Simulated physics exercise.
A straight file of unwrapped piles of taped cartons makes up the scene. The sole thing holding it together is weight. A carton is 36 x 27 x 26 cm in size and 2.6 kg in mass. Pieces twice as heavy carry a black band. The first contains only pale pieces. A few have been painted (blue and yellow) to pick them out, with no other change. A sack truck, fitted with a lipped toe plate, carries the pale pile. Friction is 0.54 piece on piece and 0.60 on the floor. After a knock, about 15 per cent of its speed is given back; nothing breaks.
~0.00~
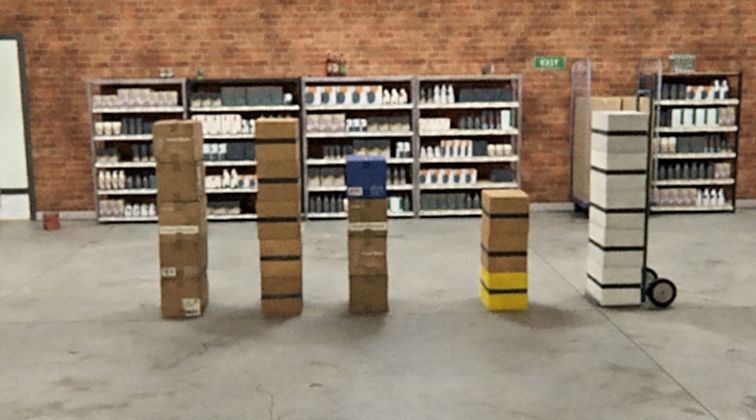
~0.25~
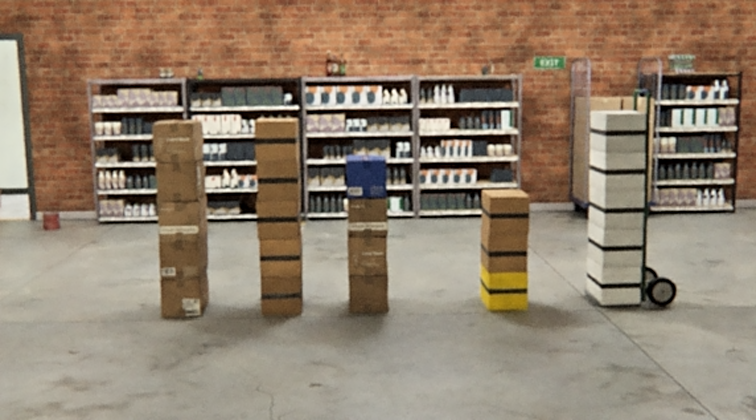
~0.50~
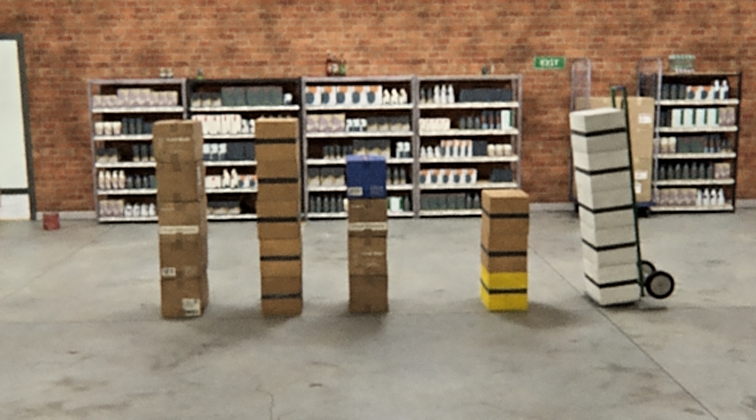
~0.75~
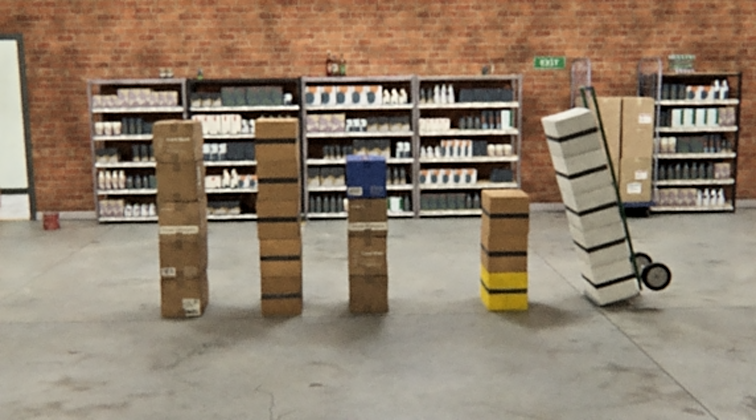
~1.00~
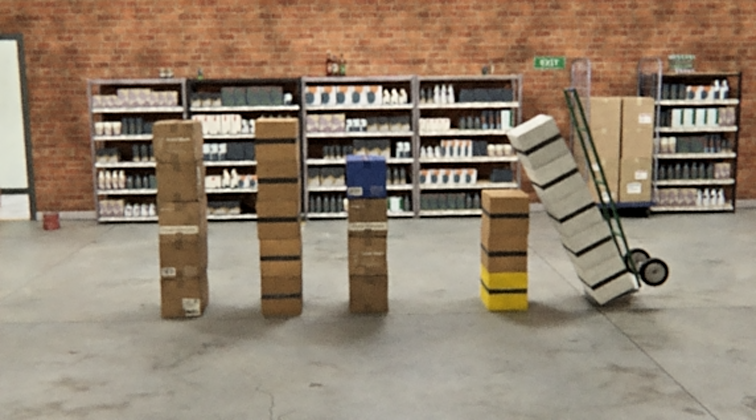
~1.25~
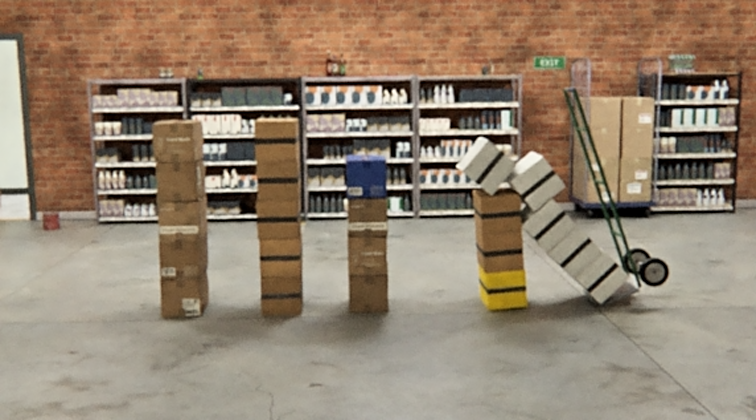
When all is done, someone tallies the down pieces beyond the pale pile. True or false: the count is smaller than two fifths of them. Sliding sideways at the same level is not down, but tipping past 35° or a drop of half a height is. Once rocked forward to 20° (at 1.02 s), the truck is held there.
True.
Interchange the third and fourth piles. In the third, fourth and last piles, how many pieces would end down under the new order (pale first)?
Pile by pile, you'd see third at 0, fourth at 0 and last at 0 down.
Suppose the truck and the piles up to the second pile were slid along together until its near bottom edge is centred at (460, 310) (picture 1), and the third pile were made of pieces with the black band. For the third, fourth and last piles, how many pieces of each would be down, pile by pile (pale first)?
Down by pile: Third 4, fourth 5, last 5.
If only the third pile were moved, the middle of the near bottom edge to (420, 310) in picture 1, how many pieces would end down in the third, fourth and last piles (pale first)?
Third 4, fourth 5, last 5 down.
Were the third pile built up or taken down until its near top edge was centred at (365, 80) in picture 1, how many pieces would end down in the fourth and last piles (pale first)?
Result: Fourth pile 0, last pile 0.
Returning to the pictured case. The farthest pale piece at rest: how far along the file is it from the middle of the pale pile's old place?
I'd put it at close to 140 cm.
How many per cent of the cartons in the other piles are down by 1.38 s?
It's 0 percent at that point.
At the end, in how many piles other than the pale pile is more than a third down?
In total, 1.
By 1.38 s, 4 of the pale pile down; none of the 17 other cartons down, 3 disturbed; yellow carton tilted 9°.
By 1.60 s, 5 of the pale pile down; none of the 17 other cartons down, 3 disturbed; yellow carton tilted 20°.
By 1.78 s, 5 of the pale pile down; 3 of the 17 other cartons down; yellow carton tilted 38°; blue carton moved 52 mm.
By 2.08 s, 5 of the pale pile down; 3 of the 17 other cartons down; yellow carton tilted 54°; blue carton tilted 5°.
When it is over (3.6 s), 5 of the pale pile down; 3 of the 17 other cartons down; yellow carton tilted 51°; blue carton moved 53 mm. That is 18 per cent. In pixels of the last frame, middles, yellow carton near (483, 278), blue carton near (358, 176).
